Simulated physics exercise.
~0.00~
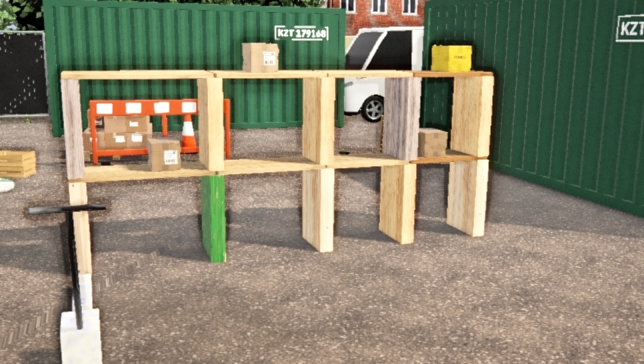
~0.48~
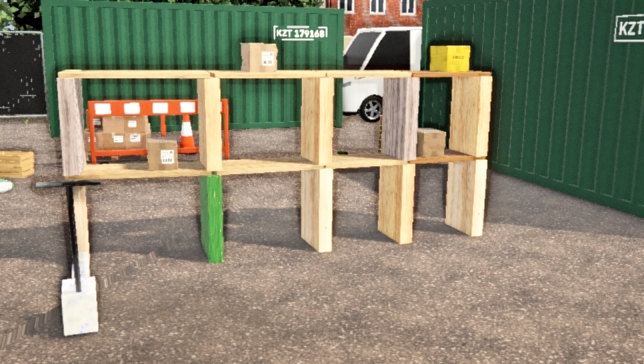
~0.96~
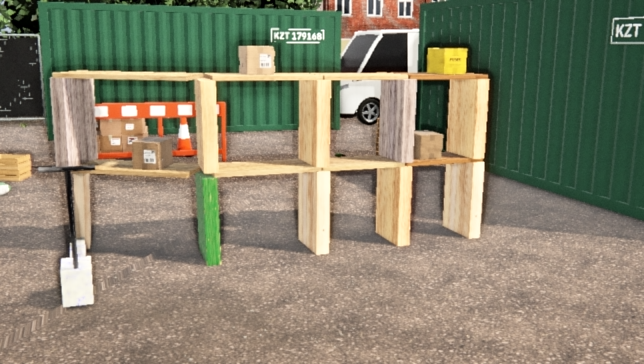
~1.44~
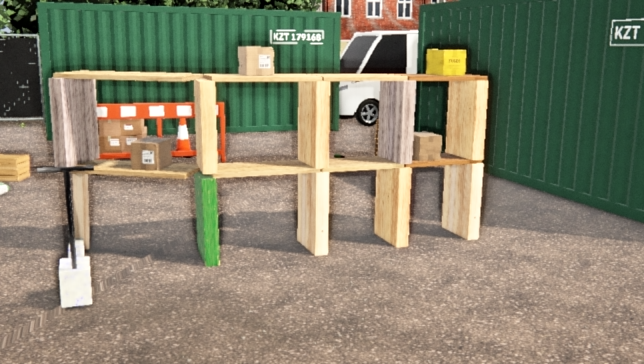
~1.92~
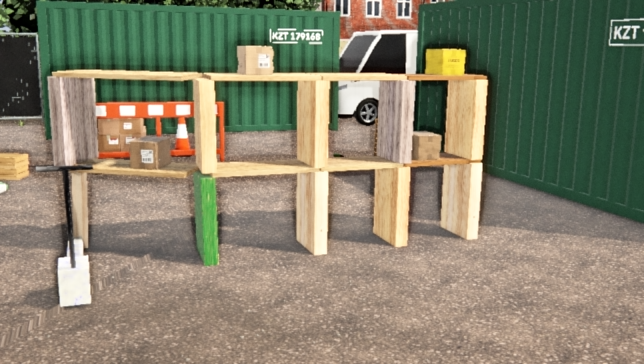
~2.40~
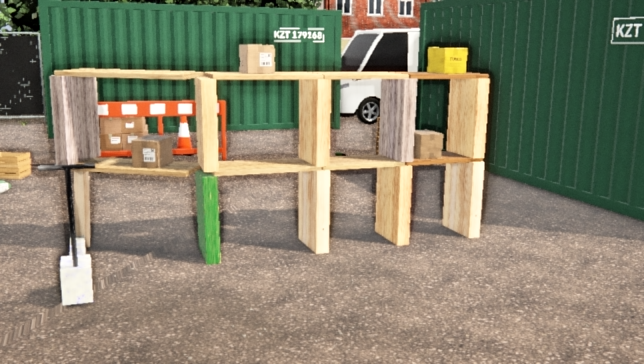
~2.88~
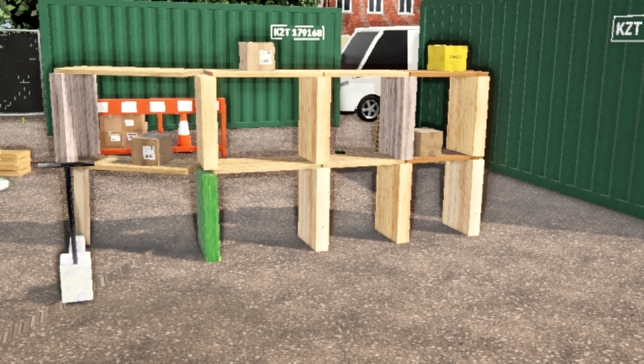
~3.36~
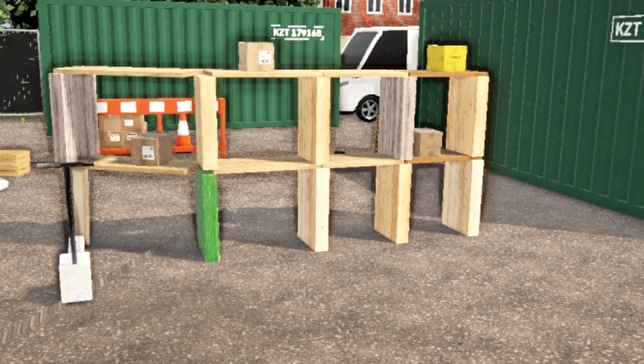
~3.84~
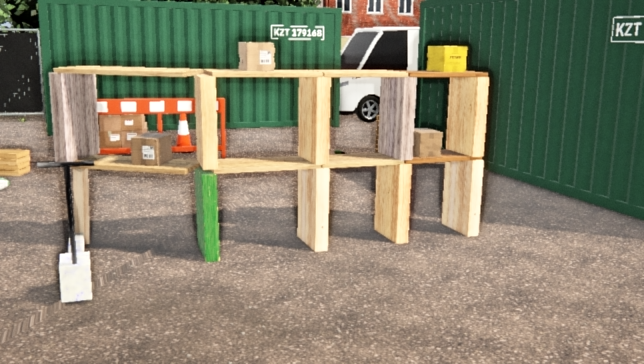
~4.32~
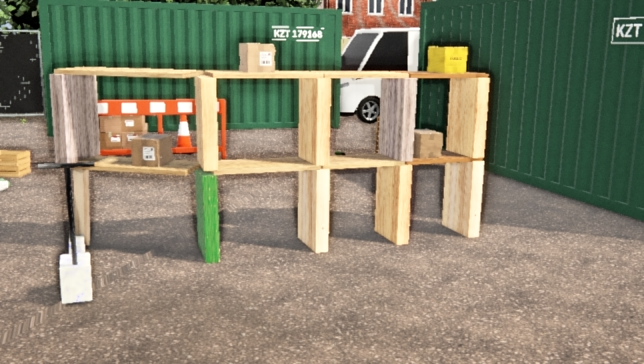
At the start, a two-tier shelf of timber boards and uprights, one of them green, stands on a yard before green containers, holding brown cartons and a yellow one. A long-handled tool with a pale, flat blade lies low in front of the left end. It slides inward toward the foot of the leftmost upright, and the shelf's left end shifts slightly. The tool then stops and stays there while the view sways a little. In the end, the shelf is still standing, with the green upright and yellow carton in place and nothing fallen.
